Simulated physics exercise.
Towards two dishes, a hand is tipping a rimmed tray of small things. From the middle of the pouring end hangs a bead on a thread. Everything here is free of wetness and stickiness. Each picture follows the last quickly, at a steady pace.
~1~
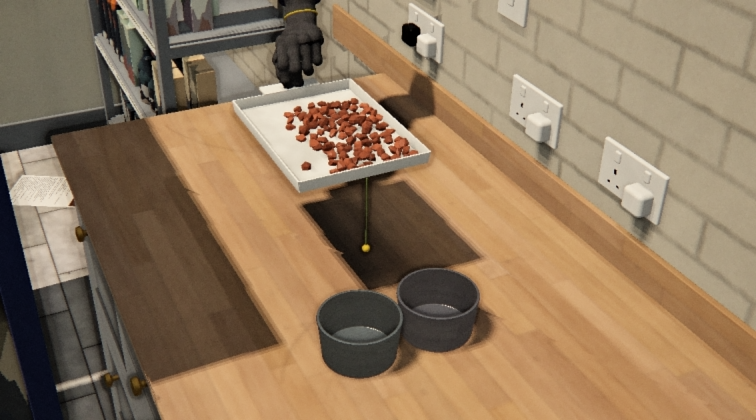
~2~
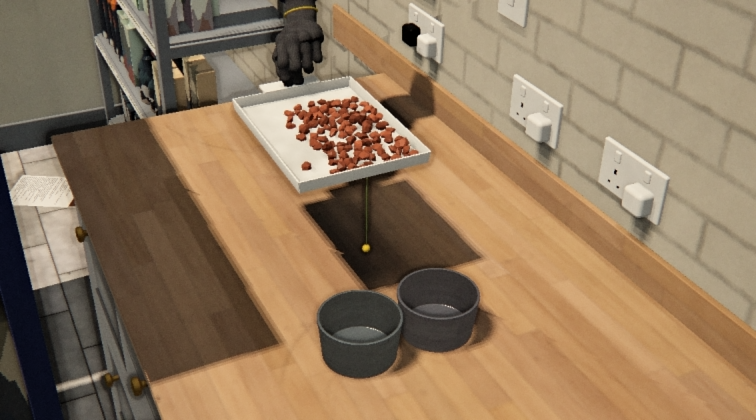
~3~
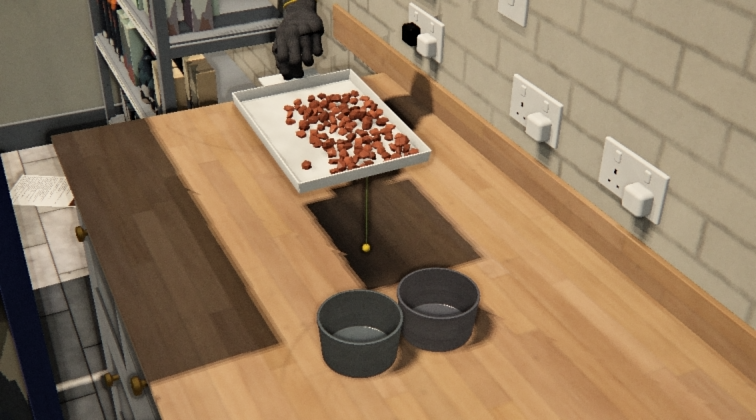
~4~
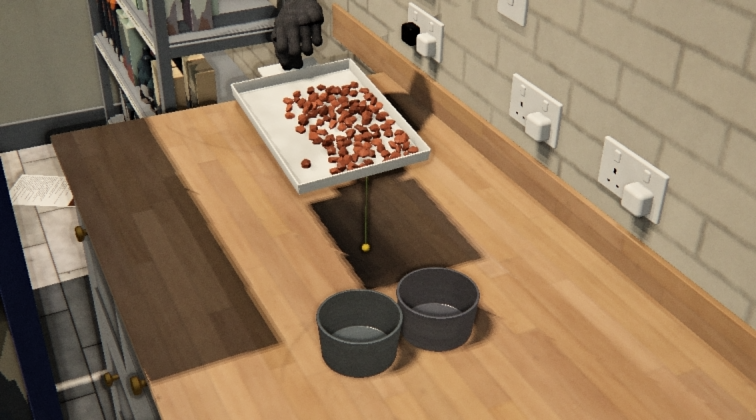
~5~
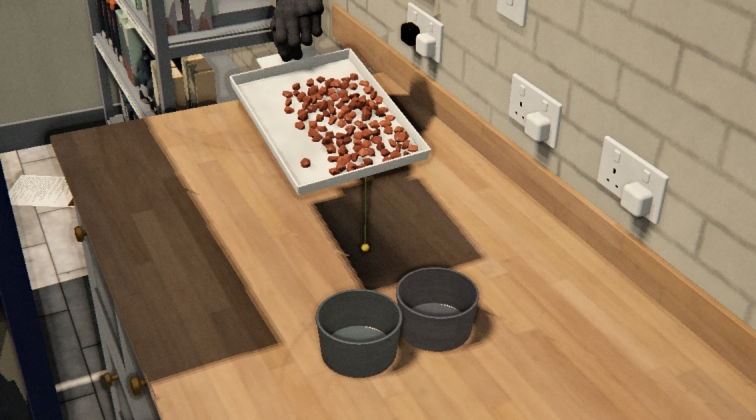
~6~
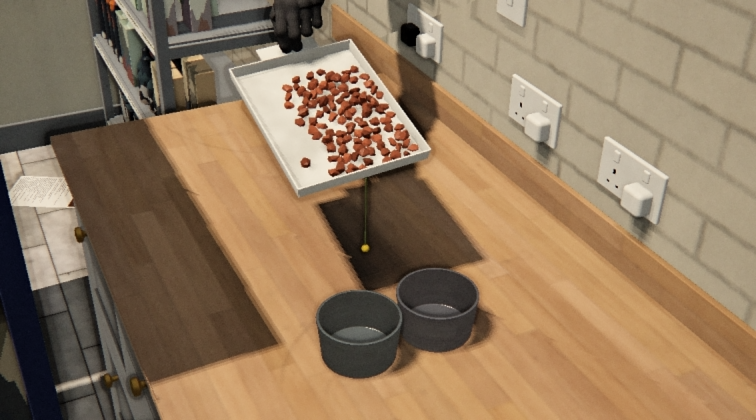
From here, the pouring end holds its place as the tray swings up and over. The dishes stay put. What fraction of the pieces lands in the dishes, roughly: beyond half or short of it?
The dishes catch a minority of the load.
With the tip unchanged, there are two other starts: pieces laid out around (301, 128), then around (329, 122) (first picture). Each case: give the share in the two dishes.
The first start yields 10 per cent, the second 10 per cent.
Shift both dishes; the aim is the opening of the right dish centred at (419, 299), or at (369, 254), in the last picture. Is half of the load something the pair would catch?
Shy of half, then shy of half.
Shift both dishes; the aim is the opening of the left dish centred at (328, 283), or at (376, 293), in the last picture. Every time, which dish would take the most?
Result, try one: The dish at left; try two: The dish at left.
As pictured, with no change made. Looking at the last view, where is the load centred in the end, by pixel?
Close to (347, 320), more or less.
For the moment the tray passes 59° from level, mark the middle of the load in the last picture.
Roughly at (345, 153).
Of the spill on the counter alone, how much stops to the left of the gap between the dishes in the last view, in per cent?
Roughly 90 percent.
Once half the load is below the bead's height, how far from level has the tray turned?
I'd say it is tilted about 95°.
Just after the last frame, tray tipped steeply; almost all on the tray; just a few in the air.
A moment on, tray tipped right over; roughly a third on the tray; about a tenth in the left dish; just a few in the right dish; roughly a third outside both; about a tenth in the air.
Further on, tray tipped past a quarter turn; about a tenth in the left dish; about a tenth in the right dish; the larger part outside both.
When it is over, tray tipped past a quarter turn; about a tenth in the left dish; about a tenth in the right dish; the larger part outside both.
